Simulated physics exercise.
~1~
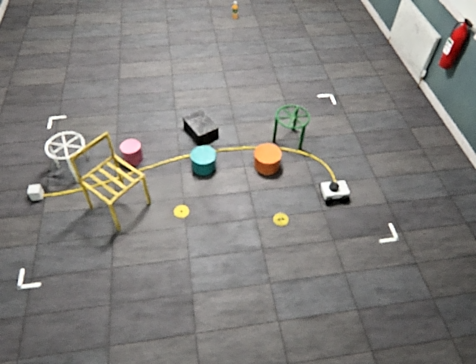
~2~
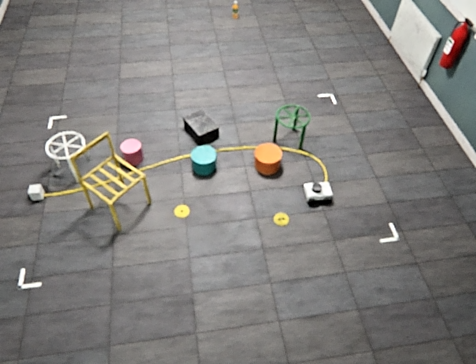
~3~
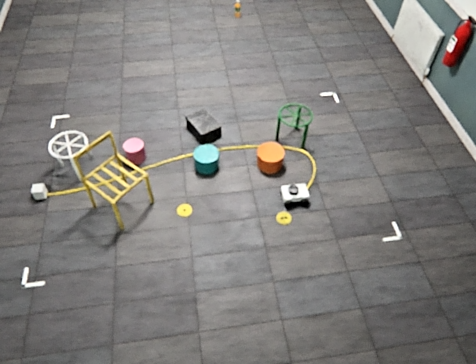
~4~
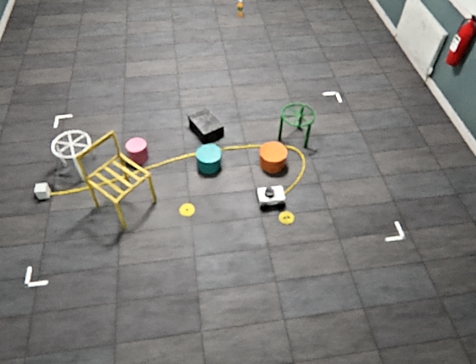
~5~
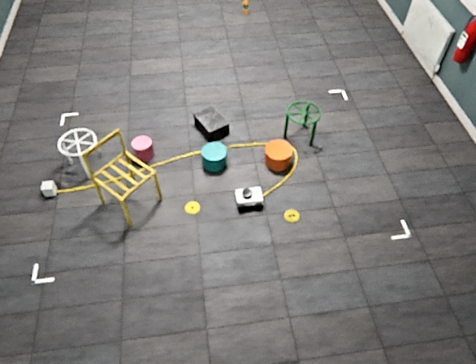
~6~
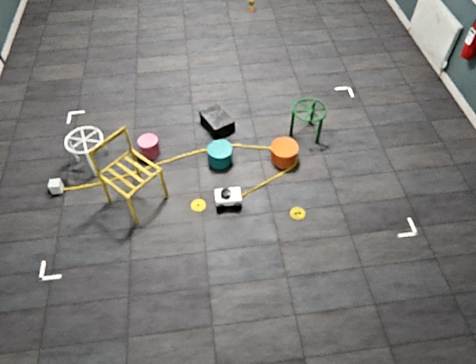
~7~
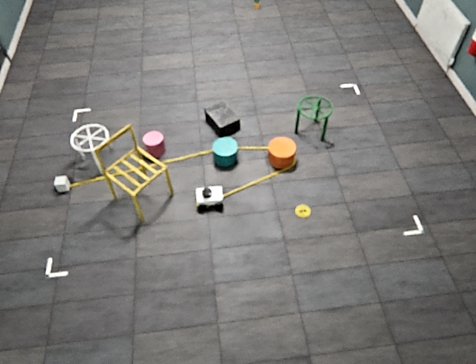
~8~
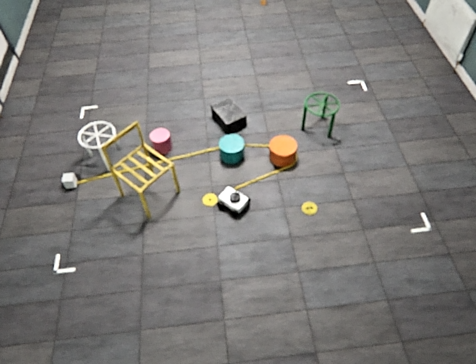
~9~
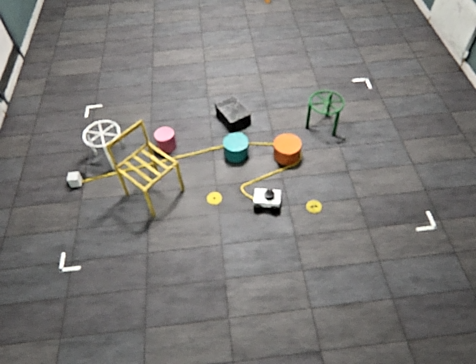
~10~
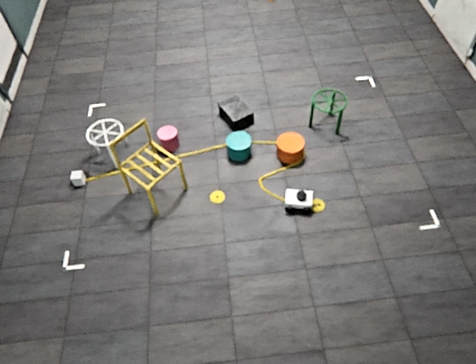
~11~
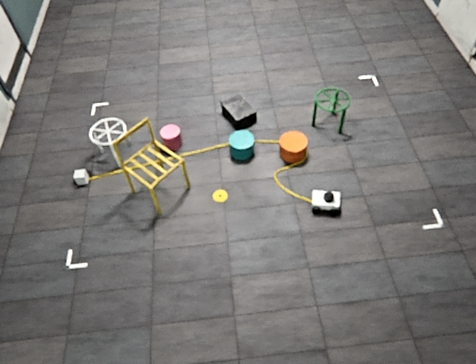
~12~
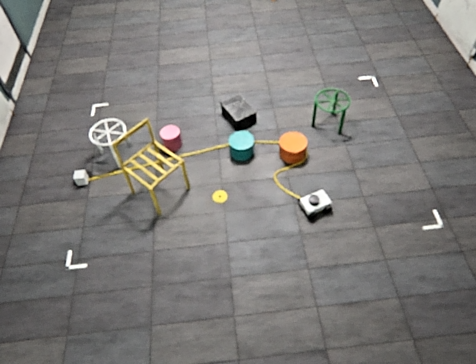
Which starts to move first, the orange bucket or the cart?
The cart starts to move first, driving left while the orange bucket is still in place. The bucket only shifts later.
